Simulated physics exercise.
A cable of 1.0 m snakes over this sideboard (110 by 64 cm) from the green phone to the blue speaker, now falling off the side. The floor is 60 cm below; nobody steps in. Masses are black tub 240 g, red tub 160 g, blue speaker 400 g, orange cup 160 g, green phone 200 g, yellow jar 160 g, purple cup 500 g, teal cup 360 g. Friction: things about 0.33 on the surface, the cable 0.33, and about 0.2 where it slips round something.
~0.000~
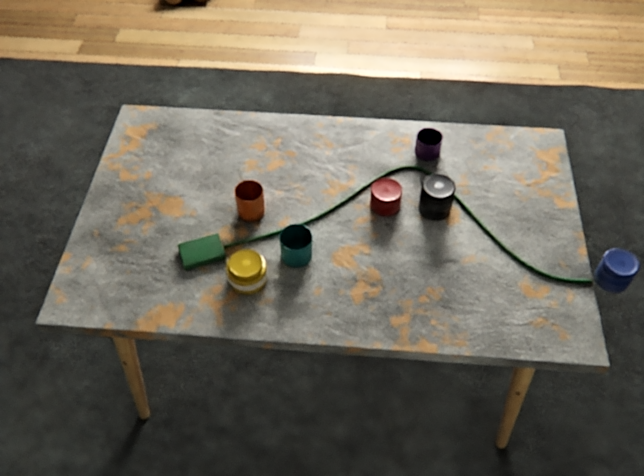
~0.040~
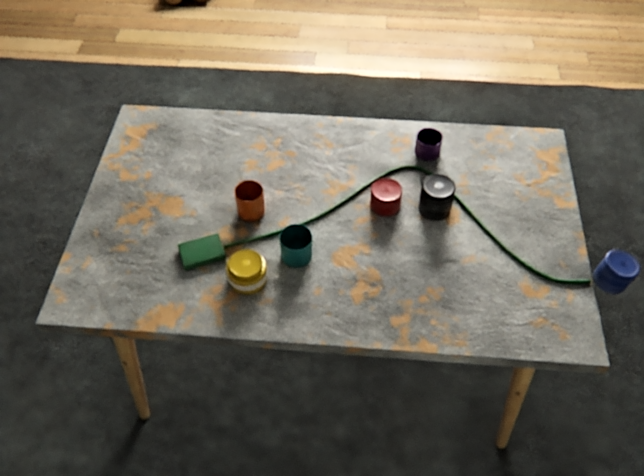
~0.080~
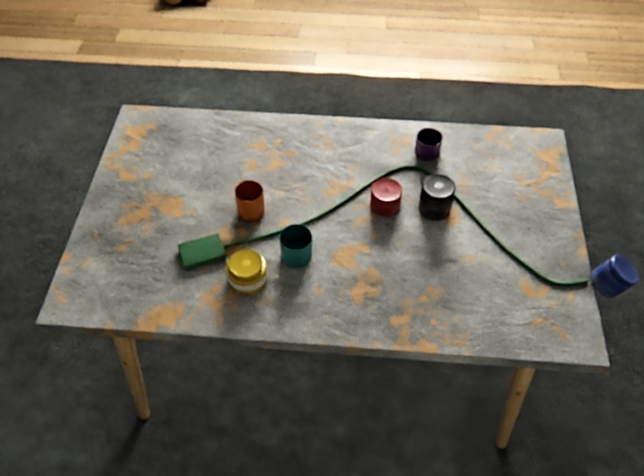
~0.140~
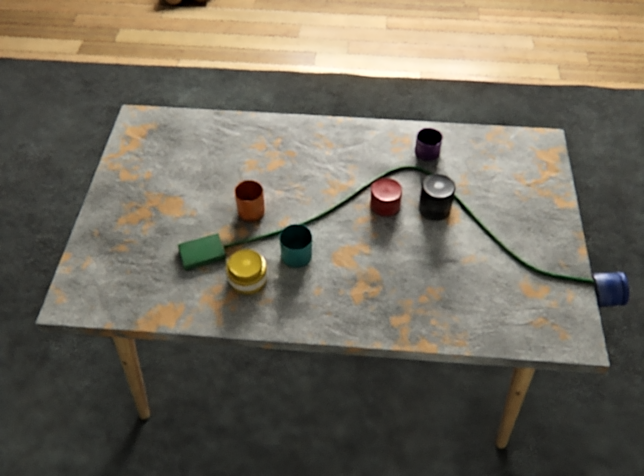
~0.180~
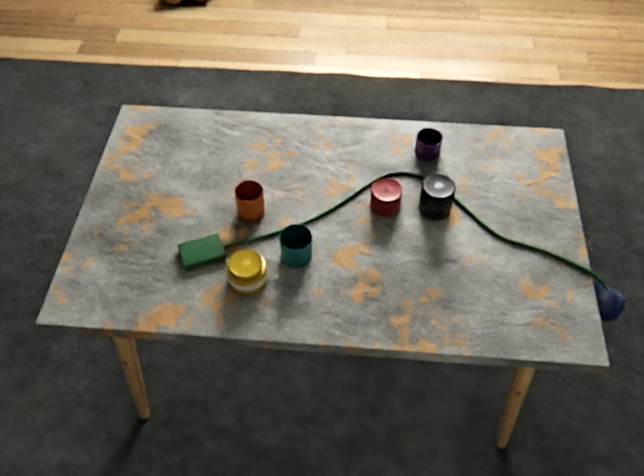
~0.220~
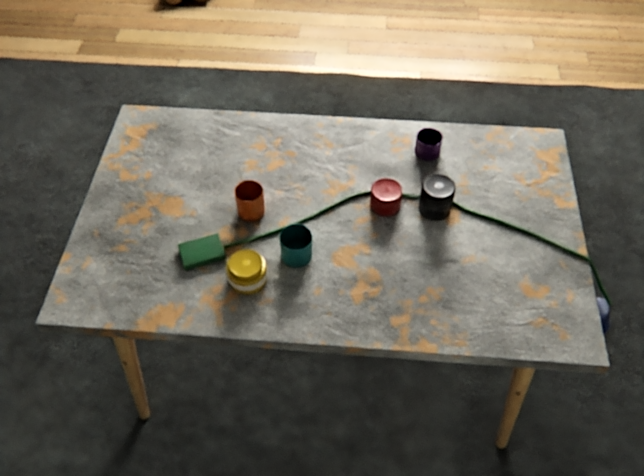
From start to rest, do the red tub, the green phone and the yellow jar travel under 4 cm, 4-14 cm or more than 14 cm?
The red tub moves a moderate way, the green phone reaches the top band, the yellow jar stays in the low band.
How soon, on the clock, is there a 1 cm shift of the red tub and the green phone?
About: Red tub 0.28 s, green phone 0.26 s.
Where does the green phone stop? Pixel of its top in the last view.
At about (499, 171).
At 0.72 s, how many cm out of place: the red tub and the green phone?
Red tub 10 cm, green phone 50 cm.
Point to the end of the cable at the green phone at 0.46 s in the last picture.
Near (316, 219).
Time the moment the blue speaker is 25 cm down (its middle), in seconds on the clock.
That is: 0.32 s.
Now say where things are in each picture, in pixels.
The first frame shows red tub (387, 189); green phone (201, 249); yellow jar (246, 263); cable runs through (544, 274) (476, 218) (417, 168) (349, 198) (275, 233).
The second frame shows blue speaker (621, 263); cable runs through (543, 275) (417, 168) (275, 233).
The third frame shows blue speaker (614, 277); cable runs through (542, 276) (417, 168) (275, 233).
The fourth frame shows blue speaker (609, 290); cable runs through (545, 273) (417, 168) (275, 233).
The fifth frame shows blue speaker (602, 302); cable runs through (570, 262) (275, 233).
The sixth frame shows red tub (387, 189); green phone (201, 249); yellow jar (246, 263); cable runs through (595, 270) (515, 227) (350, 197) (274, 231).
After 0.5 s, the cable's tail end at (316, 219); green phone 21 cm off its start, red tub 9 cm off its start, blue speaker over the edge.
After 0.7 s, the cable's tail end at (458, 201); green phone 54 cm off its start, red tub 10 cm off its start, blue speaker over the edge.
After 1.0 s, the cable's tail end at (511, 187); green phone 68 cm off its start at (495, 172), red tub 10 cm off its start at (404, 222), blue speaker over the edge.
After 1.2 s, the cable's tail end at (515, 186); green phone 69 cm off its start, red tub 10 cm off its start, blue speaker over the edge.
After 2.4 s, the cable's tail end at (515, 186); green phone 69 cm off its start at (499, 171), red tub 10 cm off its start at (404, 222), yellow jar 0 cm off its start at (246, 263), blue speaker over the edge.
